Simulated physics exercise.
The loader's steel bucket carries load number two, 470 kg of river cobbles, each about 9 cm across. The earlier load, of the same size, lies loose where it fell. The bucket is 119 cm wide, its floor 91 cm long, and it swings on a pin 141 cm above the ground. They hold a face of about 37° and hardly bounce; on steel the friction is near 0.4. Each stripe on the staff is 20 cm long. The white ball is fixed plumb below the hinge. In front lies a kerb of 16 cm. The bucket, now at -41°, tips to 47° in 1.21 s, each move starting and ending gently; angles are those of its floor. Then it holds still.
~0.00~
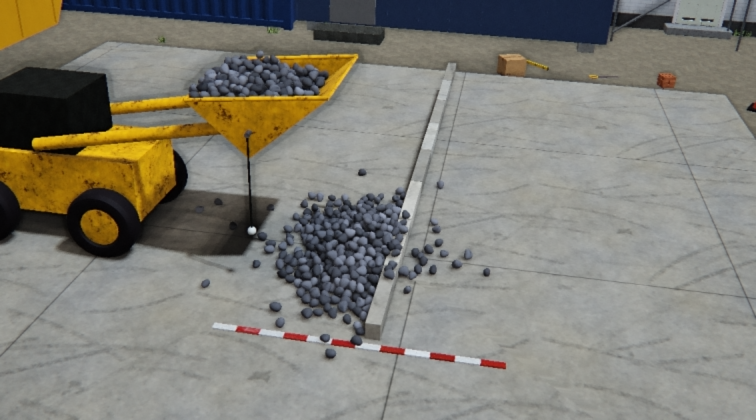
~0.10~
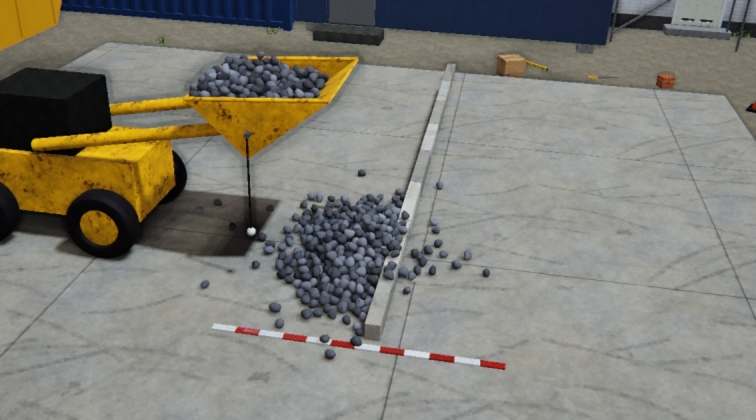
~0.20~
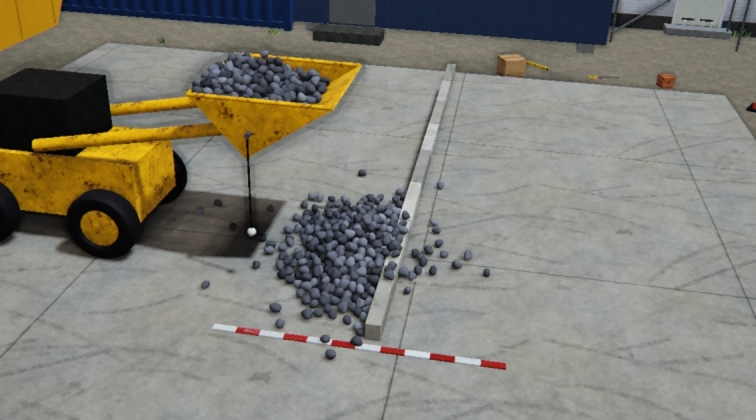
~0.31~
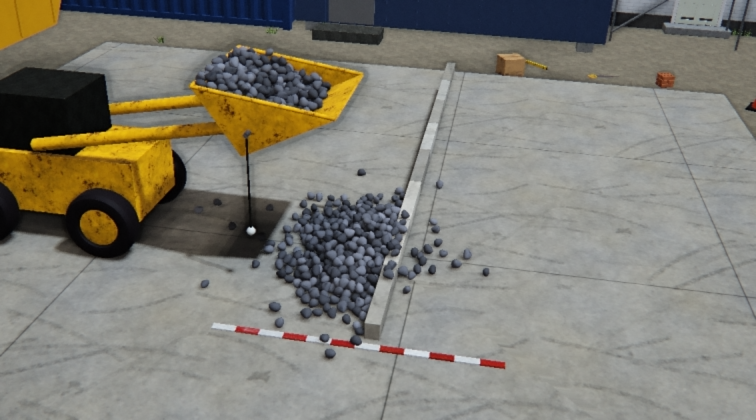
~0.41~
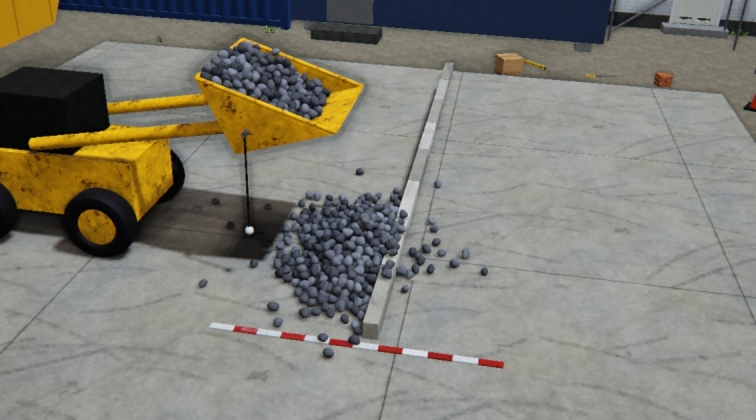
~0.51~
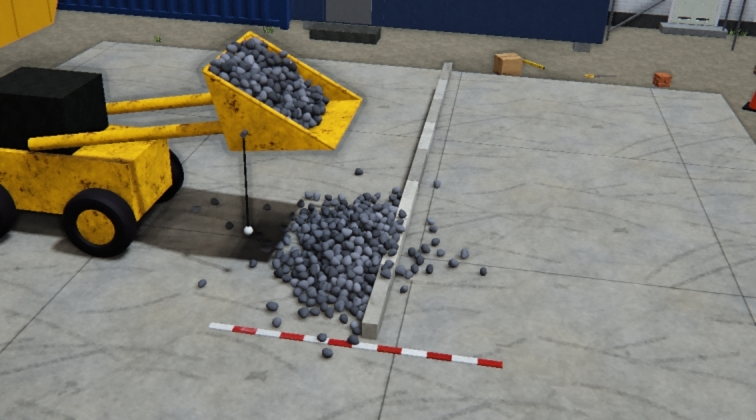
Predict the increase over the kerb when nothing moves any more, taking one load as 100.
Some 16 per cent is added.
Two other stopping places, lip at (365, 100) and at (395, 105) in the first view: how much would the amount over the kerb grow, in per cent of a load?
First some 50, then 90 per cent.
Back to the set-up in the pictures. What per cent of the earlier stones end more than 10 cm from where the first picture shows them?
About 25 per cent.
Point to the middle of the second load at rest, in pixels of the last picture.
Near (348, 237).
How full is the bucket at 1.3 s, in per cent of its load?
Roughly 30 per cent is still inside.
After 0.9 s the floor is at 33°; in per cent of one load, 98 in the bucket, 98 on this side of the kerb, 3 over the kerb; the foremost stones are at (445, 254).
After 1.3 s the floor is at 47°; in per cent of one load, 31 in the bucket, 166 on this side of the kerb, 3 over the kerb; the foremost stones are at (445, 254).
After 1.7 s the floor is at 47°; in per cent of one load, 0 in the bucket, 188 on this side of the kerb, 12 over the kerb; the foremost stones are at (464, 270).
After 4.3 s the floor is at 47°; in per cent of one load, 0 in the bucket, 180 on this side of the kerb, 20 over the kerb; the foremost stones are at (549, 302). Net gain over the kerb, 16.
